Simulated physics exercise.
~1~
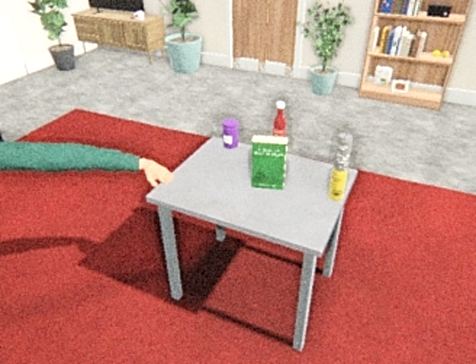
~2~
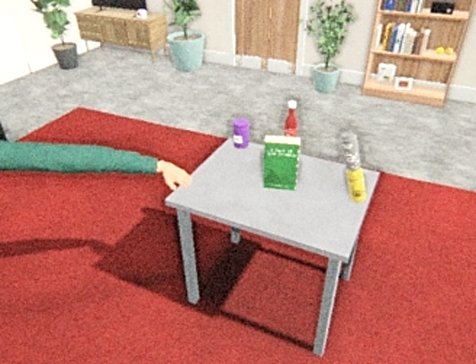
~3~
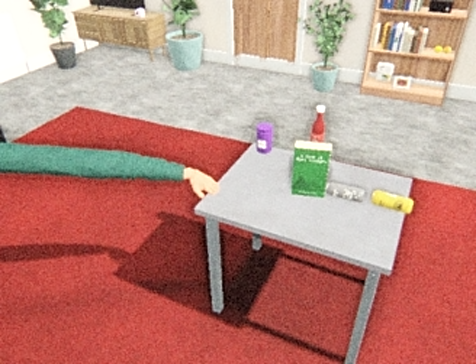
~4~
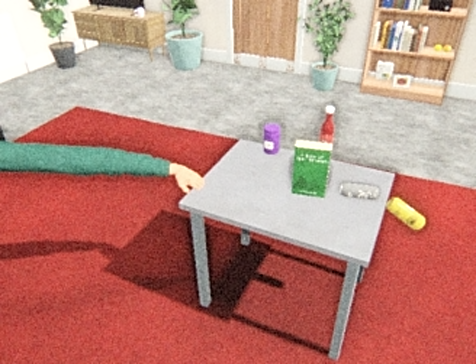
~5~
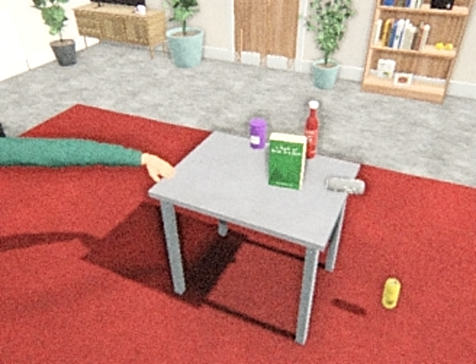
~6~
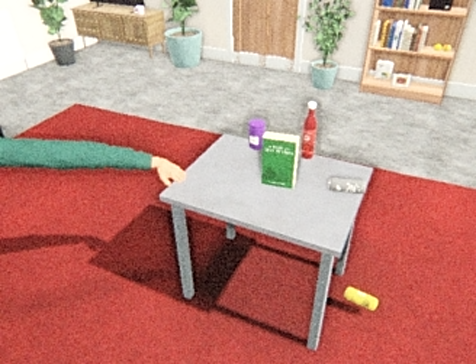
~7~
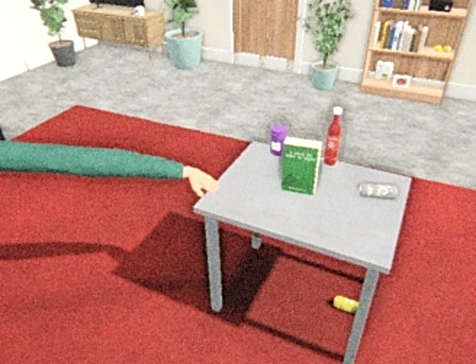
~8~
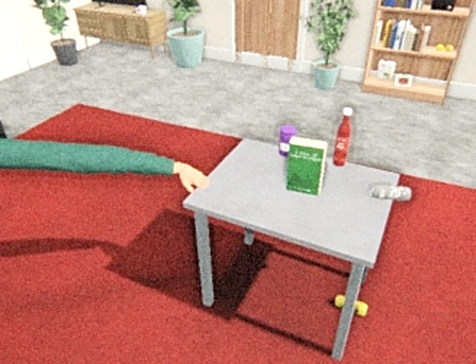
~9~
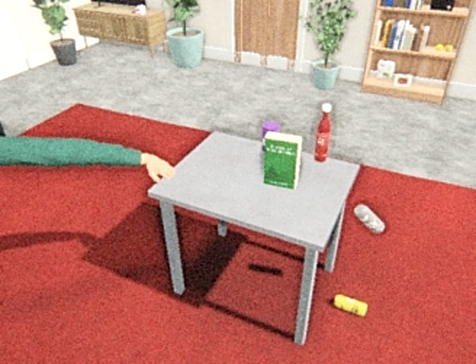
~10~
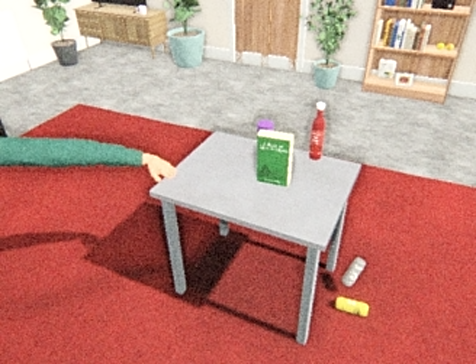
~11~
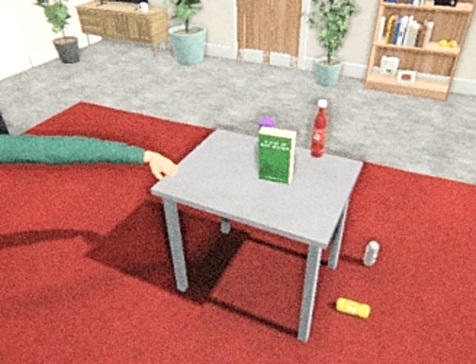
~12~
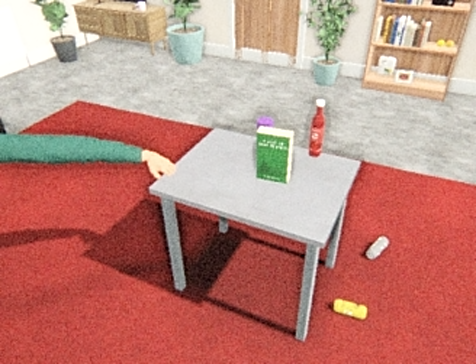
In a living room, a hand jerks a table sideways, and two cans topple and fall off.
